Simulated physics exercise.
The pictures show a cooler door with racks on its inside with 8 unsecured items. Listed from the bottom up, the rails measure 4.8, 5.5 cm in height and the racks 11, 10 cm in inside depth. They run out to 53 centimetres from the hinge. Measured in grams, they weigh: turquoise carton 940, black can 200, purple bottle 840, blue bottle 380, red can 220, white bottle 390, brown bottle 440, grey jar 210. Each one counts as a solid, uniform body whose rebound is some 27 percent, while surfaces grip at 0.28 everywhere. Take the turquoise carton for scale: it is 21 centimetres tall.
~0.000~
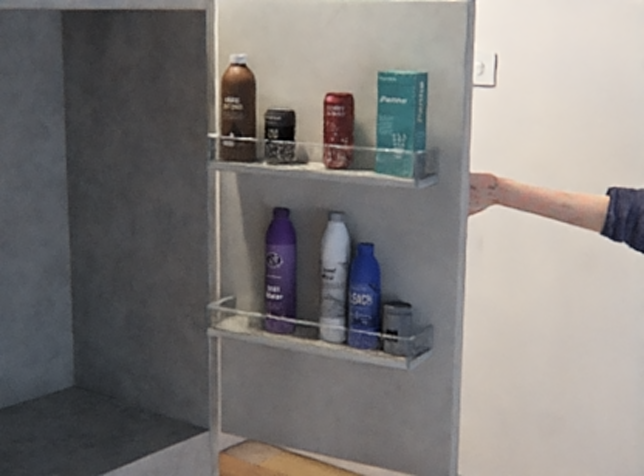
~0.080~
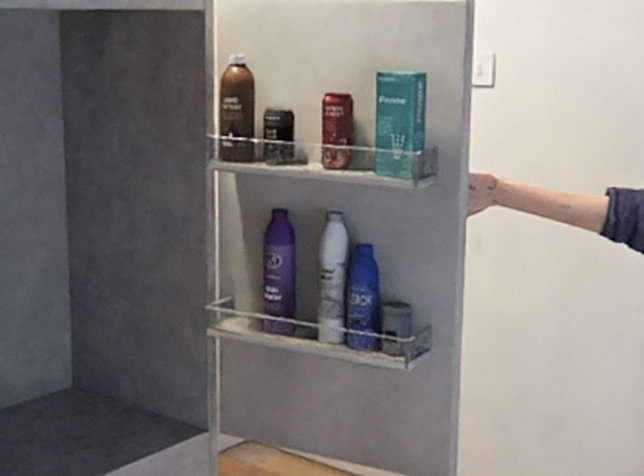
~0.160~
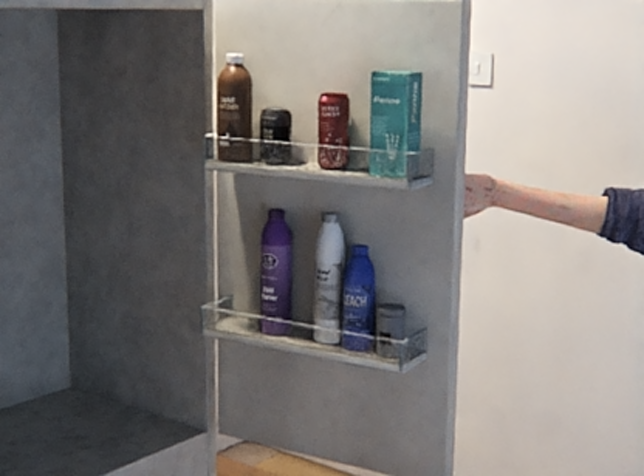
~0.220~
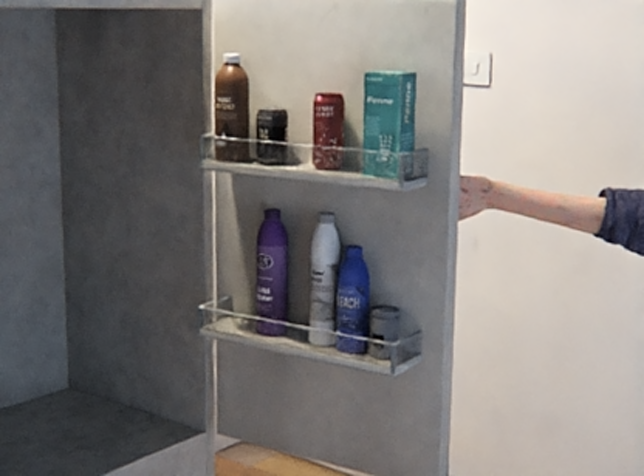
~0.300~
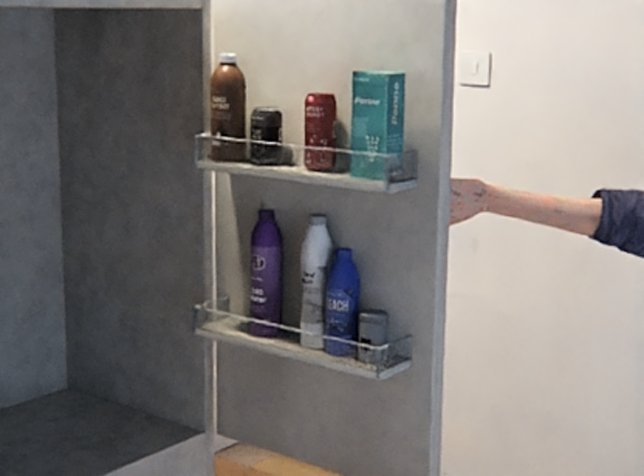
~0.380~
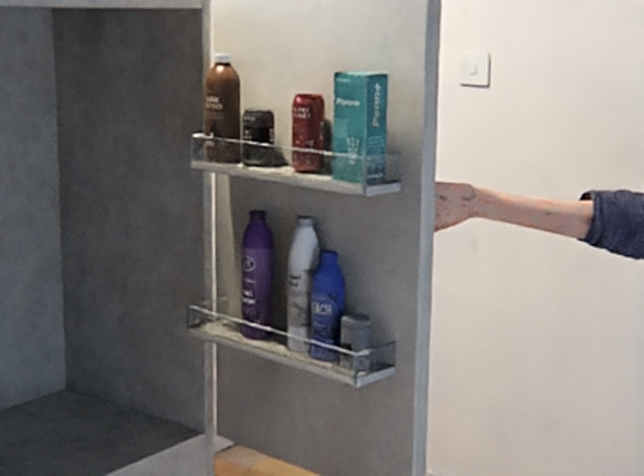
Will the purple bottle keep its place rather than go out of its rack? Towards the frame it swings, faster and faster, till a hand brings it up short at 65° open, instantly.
Still housed.
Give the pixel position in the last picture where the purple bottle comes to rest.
In the end it sits at around (217, 278).
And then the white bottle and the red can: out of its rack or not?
The white bottle ends out of its rack; the red can ends in the racks.
By 0.68 s, door at 65°; purple bottle 3 cm from its spot near (214, 277); turquoise carton tilted 35°; blue bottle tilted 17°.
By 1.28 s, door at 65°; white bottle now out of its rack; purple bottle 2 cm from its spot near (217, 278); turquoise carton tilted 47°.
When it is over (3.6 s), out of its rack, white bottle; lying over in the racks, turquoise carton; not toppled but over 5 cm from the start, blue bottle; the other 5 within 5 cm of the start. In the last view, purple bottle near (217, 278).
